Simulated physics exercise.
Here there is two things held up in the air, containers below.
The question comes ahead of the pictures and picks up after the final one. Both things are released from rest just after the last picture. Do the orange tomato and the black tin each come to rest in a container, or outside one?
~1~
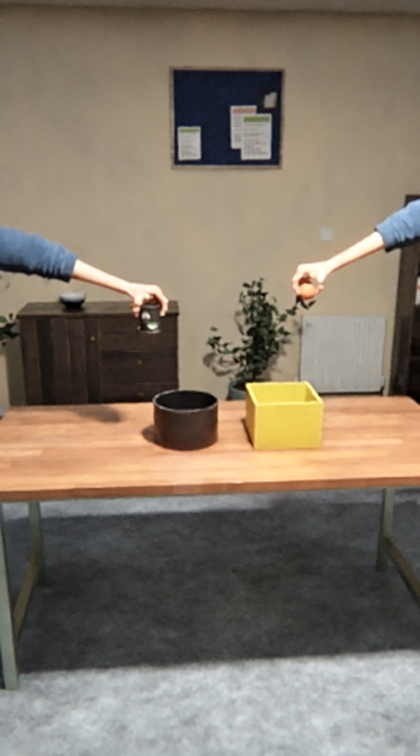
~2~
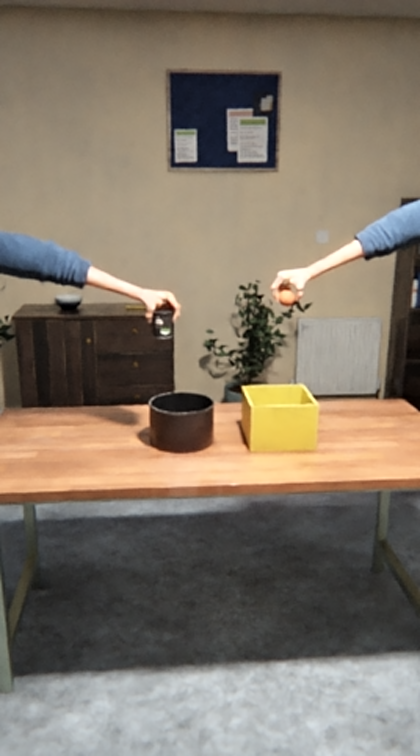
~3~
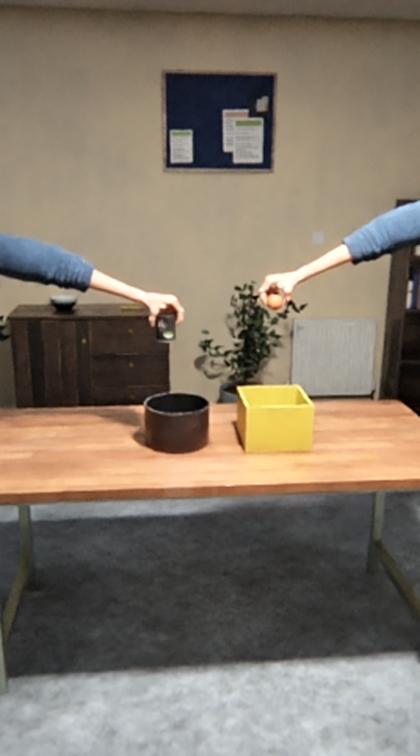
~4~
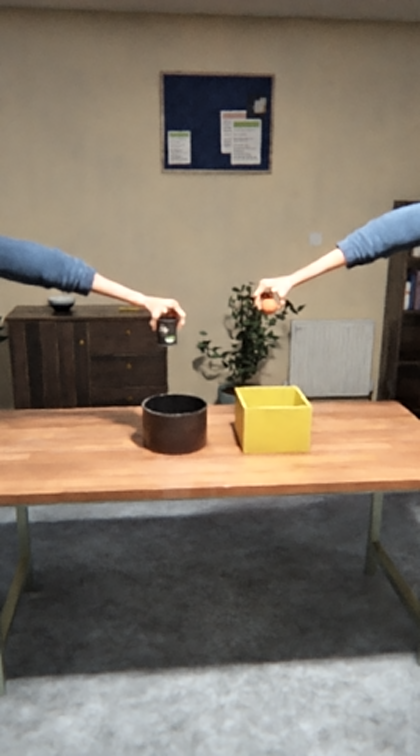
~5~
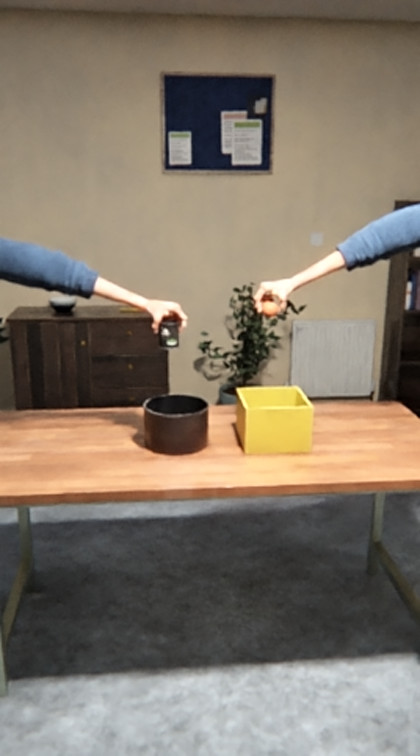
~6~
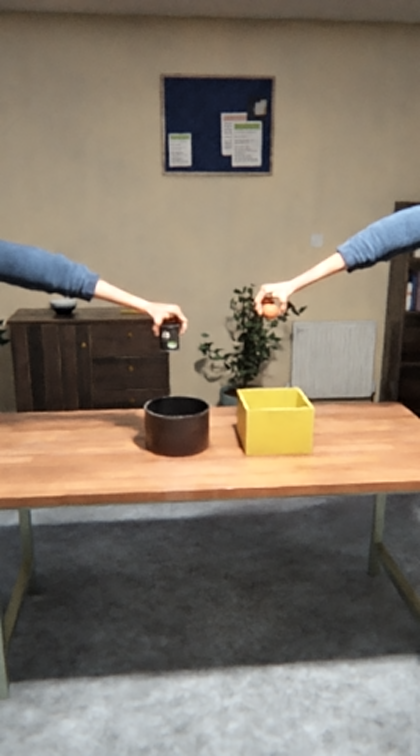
Result: The orange tomato comes to rest in one, the black tin comes to rest in one.
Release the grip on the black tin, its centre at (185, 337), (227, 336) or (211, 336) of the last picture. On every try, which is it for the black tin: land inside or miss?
Try one, the black tin gets in; try two, it goes wide; try three, it goes wide.
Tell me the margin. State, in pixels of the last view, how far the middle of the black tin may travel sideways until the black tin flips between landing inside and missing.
Shift approx. 24 px, direction left.
Then, 0.16 s later than the last frame, orange tomato shifted about its own width near (269, 333); black tin shifted about its own width near (170, 358).
Then, 0.24 s later than the last frame, orange tomato dropping near (268, 370); black tin dropping near (170, 395).
Then, 0.30 s later than the last frame, orange tomato dropping near (267, 409); black tin dropping near (171, 433).
When it is over, the orange tomato lands inside, near (266, 433); the black tin lands inside, near (171, 432).
